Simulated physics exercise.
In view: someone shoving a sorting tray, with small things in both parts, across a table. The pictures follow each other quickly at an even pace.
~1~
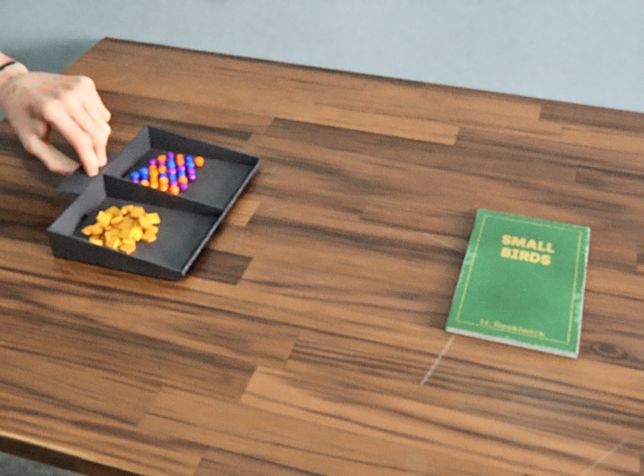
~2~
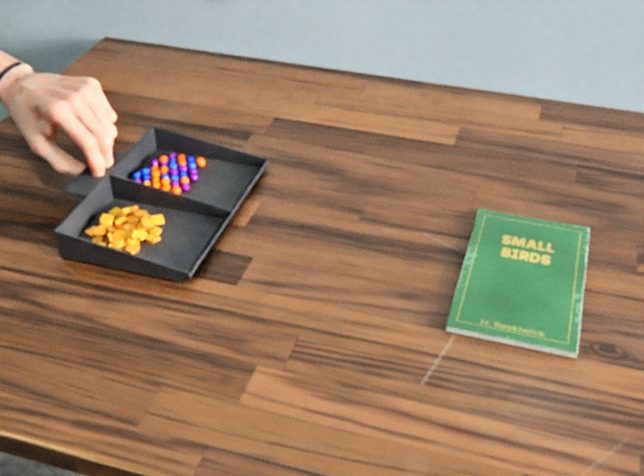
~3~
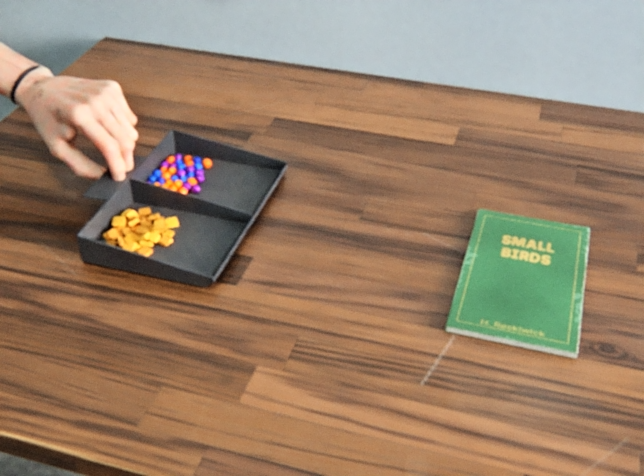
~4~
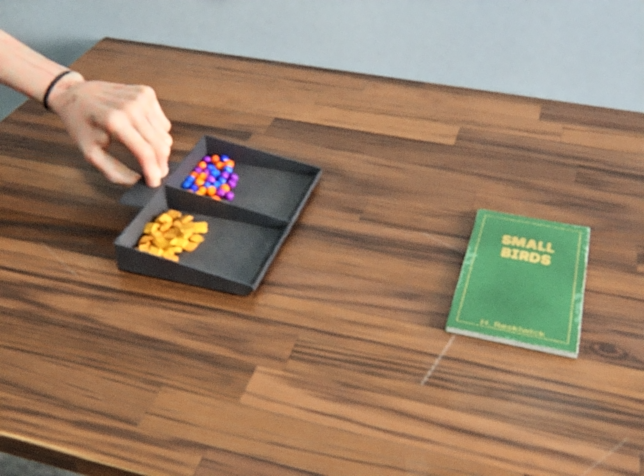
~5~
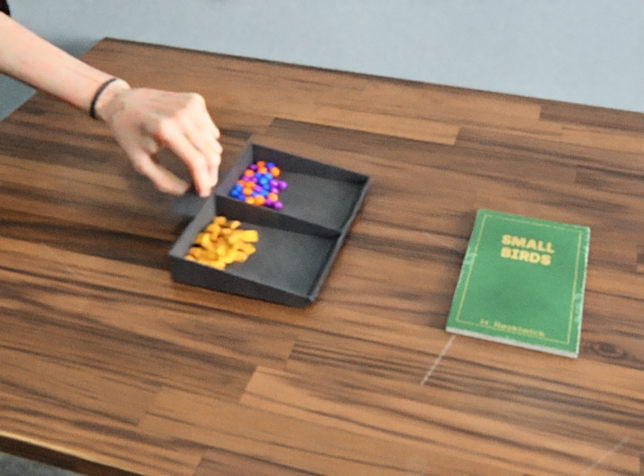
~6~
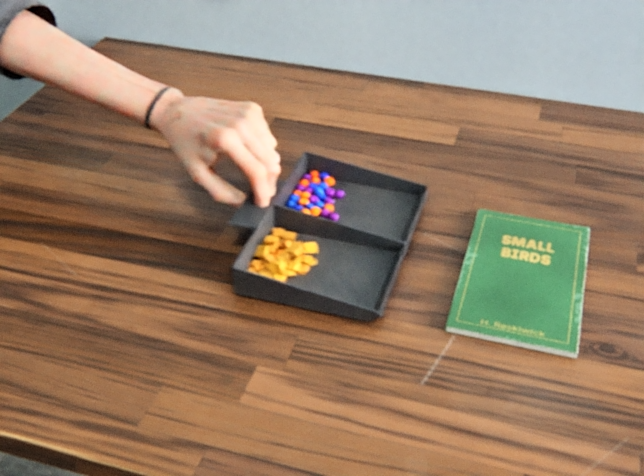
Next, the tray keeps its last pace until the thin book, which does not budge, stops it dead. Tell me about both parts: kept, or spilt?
The nearer batch sends some over the front rim; the farther batch sends some over the front rim.
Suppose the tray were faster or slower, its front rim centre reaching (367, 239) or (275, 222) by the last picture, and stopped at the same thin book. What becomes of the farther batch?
At the first place it sends some over the front rim, at the second it keeps within its part.
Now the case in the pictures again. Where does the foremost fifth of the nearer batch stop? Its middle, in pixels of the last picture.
At about (518, 297).
Then, 0.03 s later than the last frame, tray still sliding, front rim near (435, 252); nearer batch all inside; farther batch all inside.
Then, 0.17 s later than the last frame, tray stopped at the thin book; nearer batch roughly a quarter out of the tray; farther batch roughly a quarter out of the tray.
Then, 0.38 s later than the last frame, tray stopped at the thin book; nearer batch roughly a third out of the tray; farther batch roughly half out of the tray.
When it is over, tray stopped at the thin book; nearer batch roughly a third out of the tray; farther batch roughly half out of the tray.
